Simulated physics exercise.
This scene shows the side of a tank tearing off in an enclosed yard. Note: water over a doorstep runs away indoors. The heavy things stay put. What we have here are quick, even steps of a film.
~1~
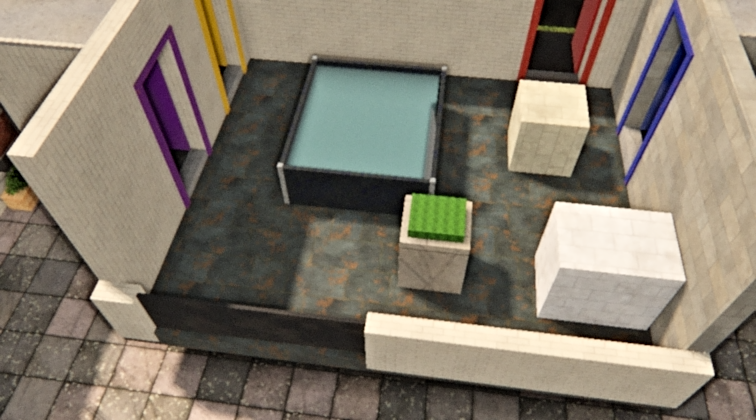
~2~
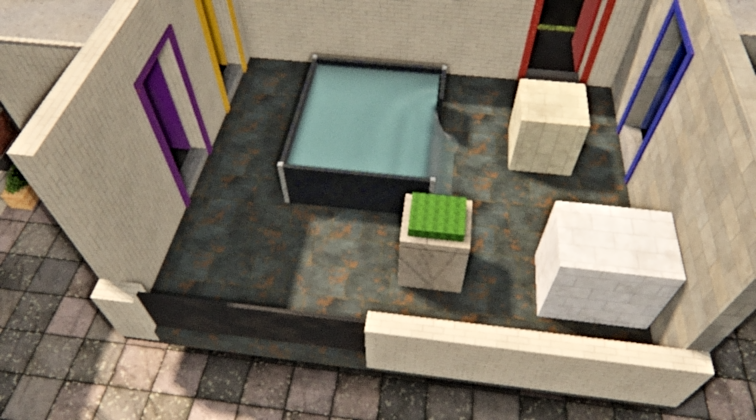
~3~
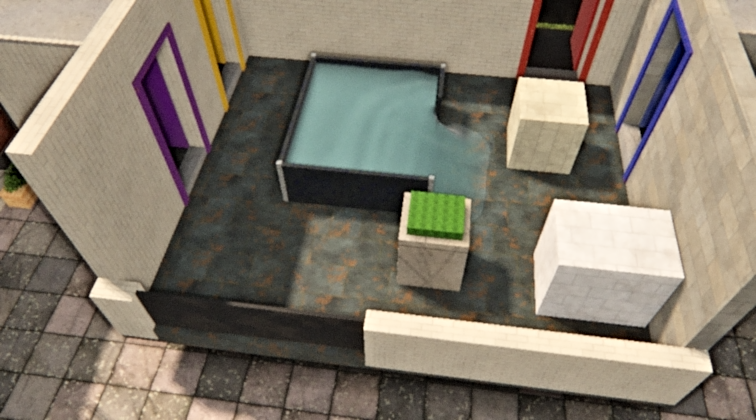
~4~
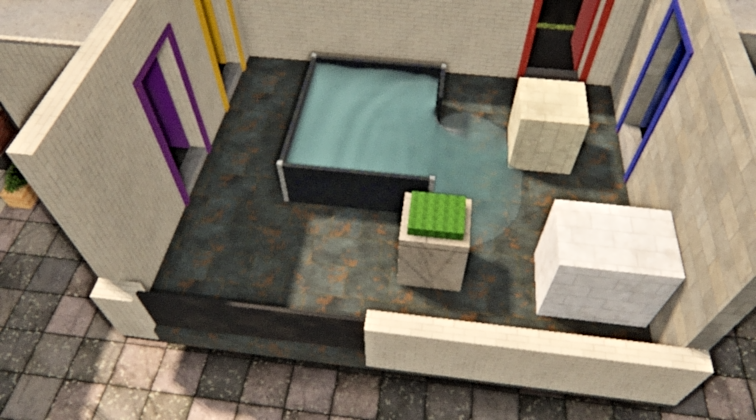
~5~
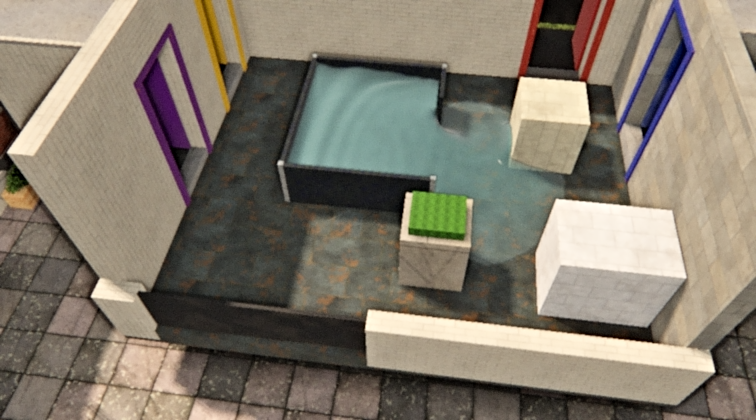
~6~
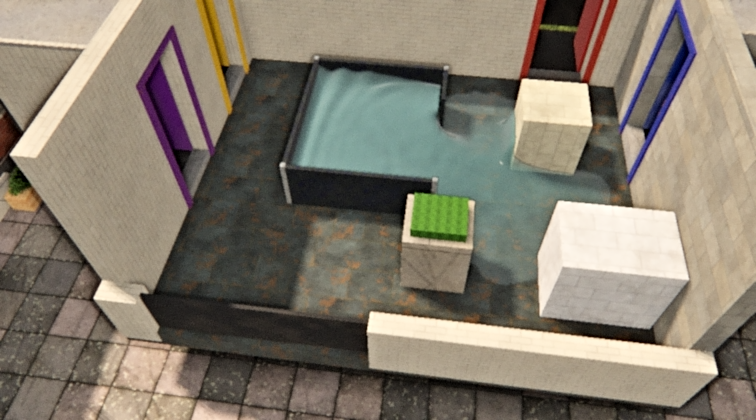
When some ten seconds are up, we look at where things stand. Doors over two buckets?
The purple door stays at or under the cap there; the blue door stays at or under the cap there; the red door tips over the cap there; the yellow door stays at or under the cap there.
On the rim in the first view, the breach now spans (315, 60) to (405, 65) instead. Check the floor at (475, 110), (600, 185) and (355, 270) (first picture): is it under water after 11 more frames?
Sequence: Wetted / spared / spared.
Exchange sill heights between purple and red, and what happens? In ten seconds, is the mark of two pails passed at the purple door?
Well, the purple door ends up over.
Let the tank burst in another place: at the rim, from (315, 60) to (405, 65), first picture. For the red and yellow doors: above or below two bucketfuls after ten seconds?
First red beats the mark, then yellow beats the mark.
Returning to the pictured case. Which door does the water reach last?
Looks like the door marked purple.
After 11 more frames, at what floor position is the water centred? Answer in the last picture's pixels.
Roughly (456, 172).
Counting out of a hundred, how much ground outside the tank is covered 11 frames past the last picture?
I reckon 45 per cent or so.
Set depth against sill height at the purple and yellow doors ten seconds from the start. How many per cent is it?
In order: Roughly 70 % and 60 %.
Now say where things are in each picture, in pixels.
The first frame shows still water in the water tank at (368, 119).
In the second frame, the front is at (443, 135), out from the gap at (432, 163).
In the third frame, water pours out at (431, 162) and has run to (473, 134).
In the fourth frame, the front is at (505, 137), out from the gap at (432, 163).
In the fifth frame, water pours out at (433, 163) and has run to a hidden place.
In the sixth frame, water pours out at (434, 165) and has run to a hidden place.
A moment on, water covers 30 % of the floor; the purple door not reached, the blue door wet at the sill, nothing in, the red door wet at the sill, nothing in, the yellow door not reached.
Next, water covers 45 % of the floor; the purple door not reached, the blue door wet at the sill, nothing in, the red door under two buckets in, the yellow door not reached.
Then, water covers 65 % of the floor; the purple door not reached, the blue door wet at the sill, nothing in, the red door far over two buckets in, the yellow door not reached.
Later, water covers 95 % of the floor; the purple door wet at the sill, nothing in, the blue door under two buckets in, the red door far over two buckets in, the yellow door wet at the sill, nothing in.
In the end, water covers 100 % of the floor; the purple door wet at the sill, nothing in, the blue door under two buckets in, the red door far over two buckets in, the yellow door wet at the sill, nothing in.
